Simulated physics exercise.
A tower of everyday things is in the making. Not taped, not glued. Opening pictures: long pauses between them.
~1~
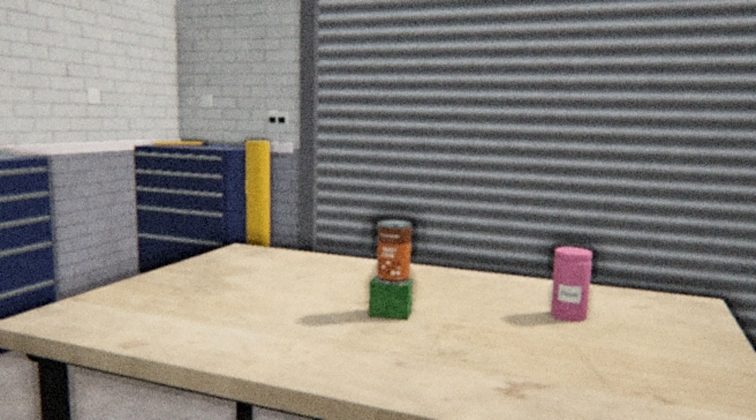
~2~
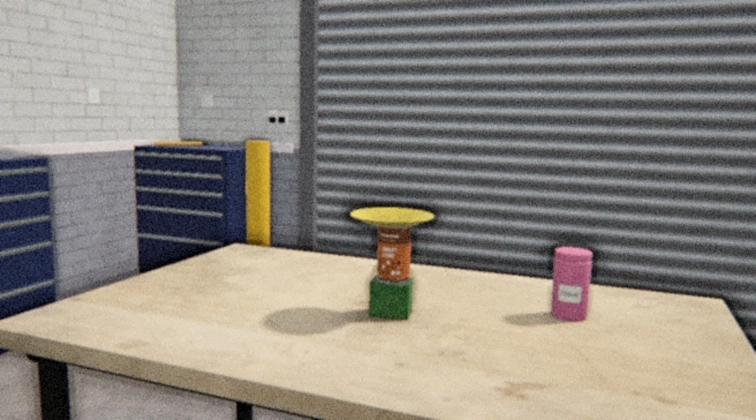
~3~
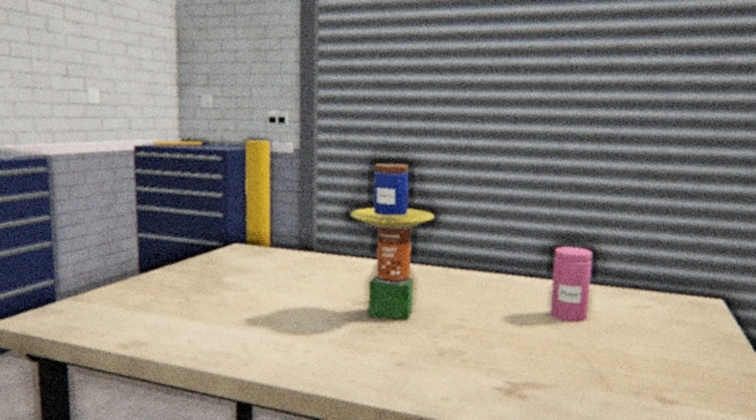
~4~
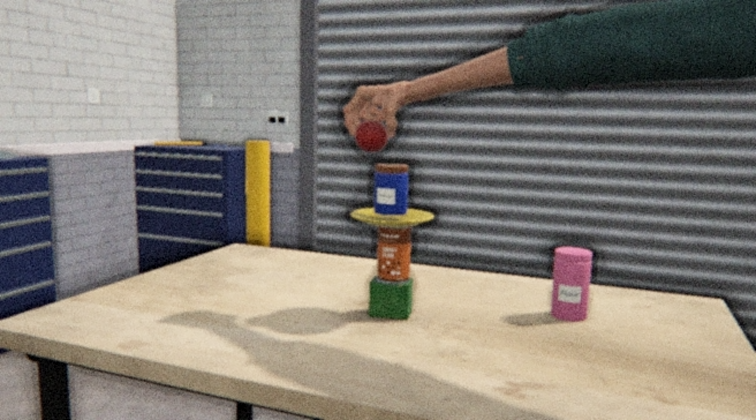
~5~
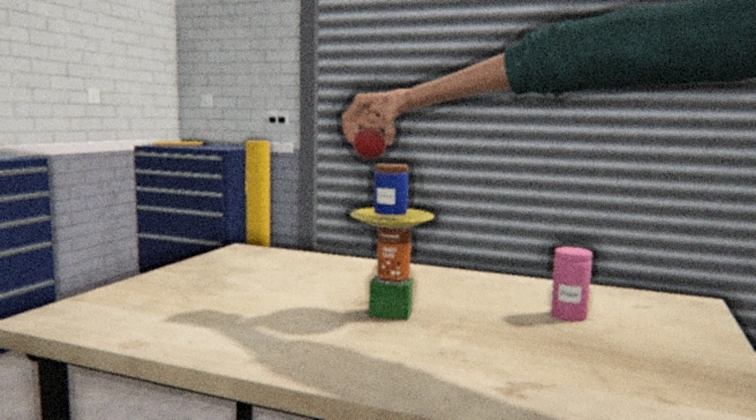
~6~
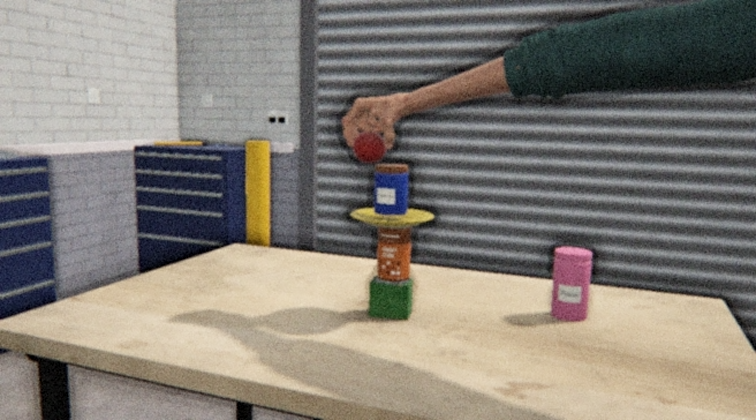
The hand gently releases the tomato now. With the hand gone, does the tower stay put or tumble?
The tower tumbles.
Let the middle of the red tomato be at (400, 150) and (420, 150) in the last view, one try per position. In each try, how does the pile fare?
The pile remains standing the first time and collapses the second time.
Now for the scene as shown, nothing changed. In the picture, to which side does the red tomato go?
As we see it, to our left.
Then, 0.40 s on from there, red tomato now fallen; blue jar turned 8° from how it was put; yellow plate turned 8° from how it was put.
Then, 0.60 s on from there, things are still on the move.
In the end, fallen, red tomato; the other 5 unmoved. At the end, from the last picture's camera, red tomato near (279, 279). The pile loses its balance.
